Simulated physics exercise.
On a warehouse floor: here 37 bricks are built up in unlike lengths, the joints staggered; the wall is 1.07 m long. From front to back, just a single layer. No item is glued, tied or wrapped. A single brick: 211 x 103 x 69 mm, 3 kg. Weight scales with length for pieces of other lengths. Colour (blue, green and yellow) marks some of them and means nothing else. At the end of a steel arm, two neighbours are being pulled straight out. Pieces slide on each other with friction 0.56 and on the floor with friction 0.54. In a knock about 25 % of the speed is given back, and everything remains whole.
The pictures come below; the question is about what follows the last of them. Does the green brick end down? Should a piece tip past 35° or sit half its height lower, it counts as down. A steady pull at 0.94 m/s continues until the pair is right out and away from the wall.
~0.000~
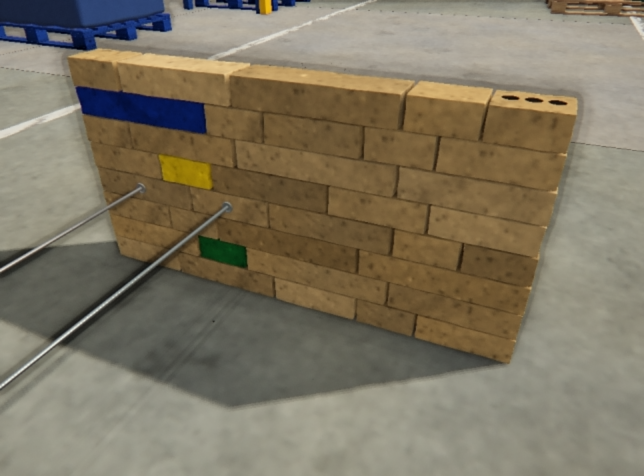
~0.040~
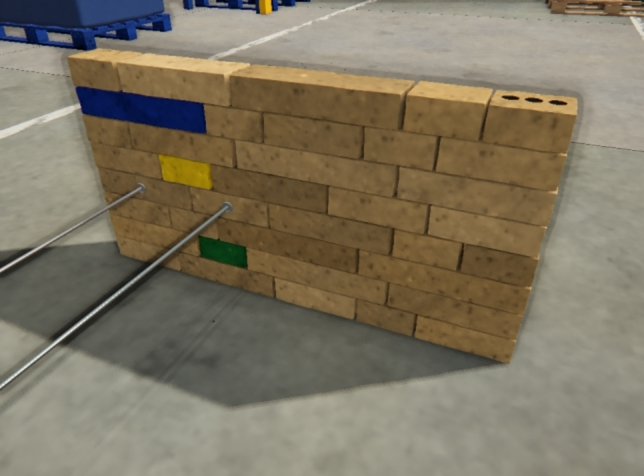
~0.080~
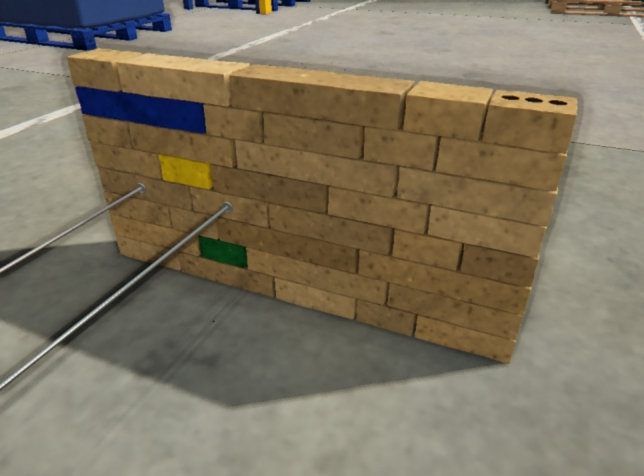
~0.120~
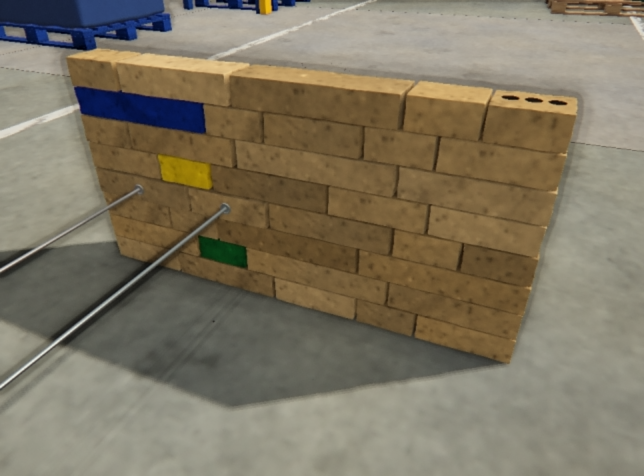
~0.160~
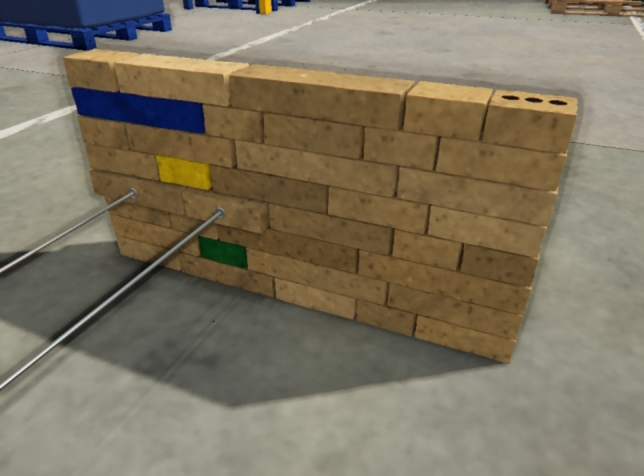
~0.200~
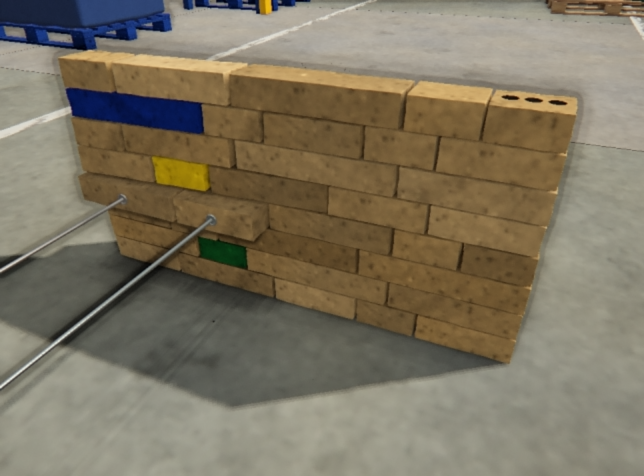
No.
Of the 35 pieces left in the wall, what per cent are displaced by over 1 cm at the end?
Fraction: 35 %.
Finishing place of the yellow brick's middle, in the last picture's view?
Near pixel (161, 246).
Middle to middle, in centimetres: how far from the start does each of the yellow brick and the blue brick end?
Yellow ends up 22 cm away; blue ends up 68 cm away.
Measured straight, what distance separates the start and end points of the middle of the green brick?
I'd say close to 0 cm away from its start.
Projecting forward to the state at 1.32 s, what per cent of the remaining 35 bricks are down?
By that time it is 25 percent.
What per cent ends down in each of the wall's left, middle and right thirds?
60 / 0 / 0 %, left to right.
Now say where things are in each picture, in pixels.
In the first frame (places mark the middle of the side facing us), pulled brick (166, 189) not yet moving; green brick (221, 253); yellow brick (184, 172); blue brick (136, 110); the rest undisturbed.
Pulled brick (166, 189) not yet moving; green brick (221, 253), in the second frame.
Pulled brick (166, 189) not yet moving; green brick (221, 253), in the third frame.
Pulled brick (164, 190) 8 mm out; green brick (221, 253), in the fourth frame.
Pulled brick (158, 194) 30 mm out; green brick (221, 253); blue brick (133, 110) shifted 8 mm; 6 disturbed, none down, in the fifth frame.
Pulled brick (148, 200) 7 cm out; green brick (221, 253); yellow brick (178, 175) shifted 19 mm; blue brick (129, 111) shifted 19 mm; 9 disturbed, none down, in the sixth frame.
After 0.28 s, none of the 35 other bricks down, 16 disturbed; green brick unmoved; yellow brick leaning 12°.
After 0.60 s, 2 of the 35 other bricks down; green brick unmoved; yellow brick on its side.
After 1.32 s, 8 of the 35 other bricks down; green brick unmoved; yellow brick on its side.
At rest (2.7 s), 8 of the 35 other bricks down; green brick unmoved; yellow brick on its side; blue brick 41 cm lower. As the last picture would show them, middles, green brick near (231, 243), yellow brick near (161, 247).
